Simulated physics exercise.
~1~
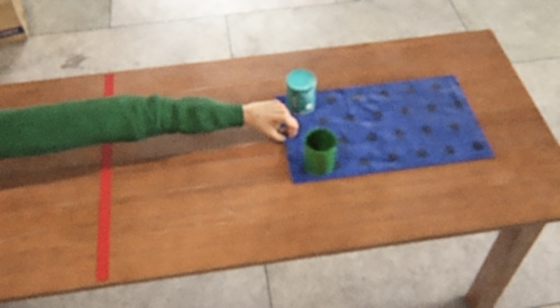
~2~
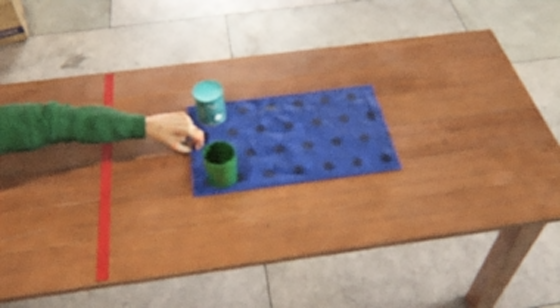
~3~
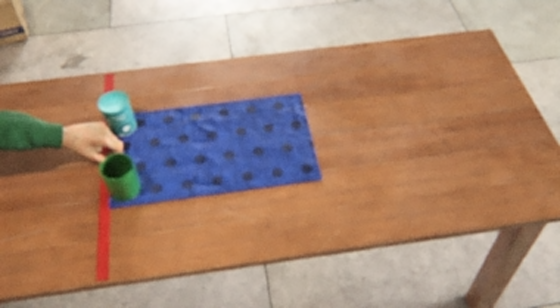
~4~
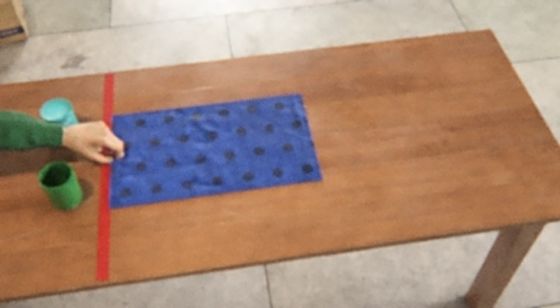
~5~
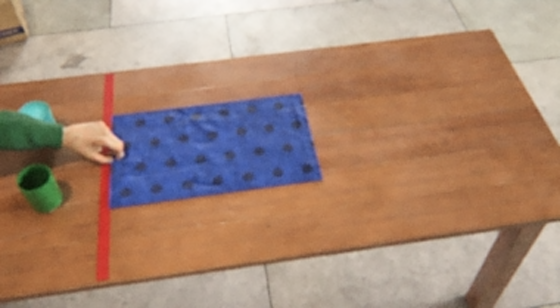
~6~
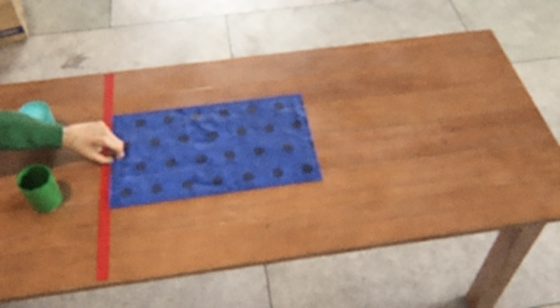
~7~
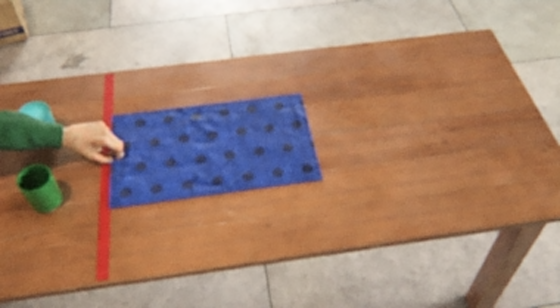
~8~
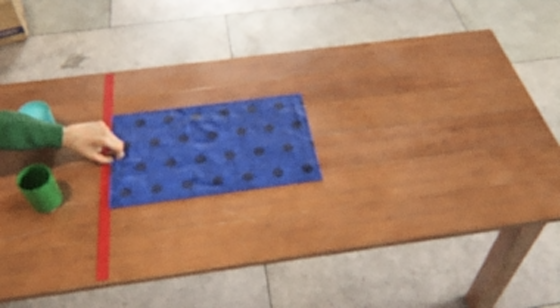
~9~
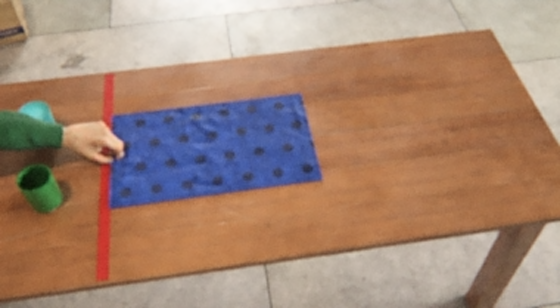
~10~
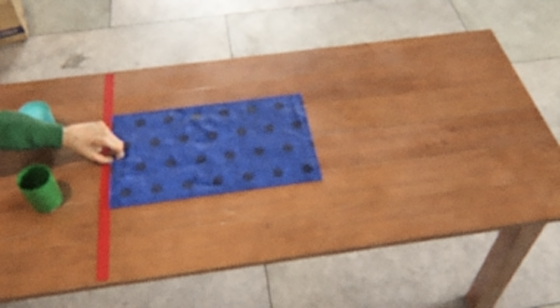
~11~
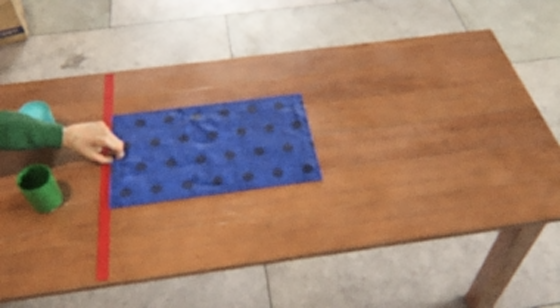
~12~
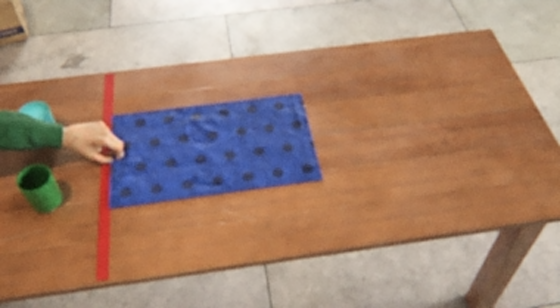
On a wooden table, a hand in a green sleeve pulled a blue spotted cloth left to a strip of red tape and stopped, and the green mug and turquoise tin riding on it slid off the front, ending upright beyond the tape.
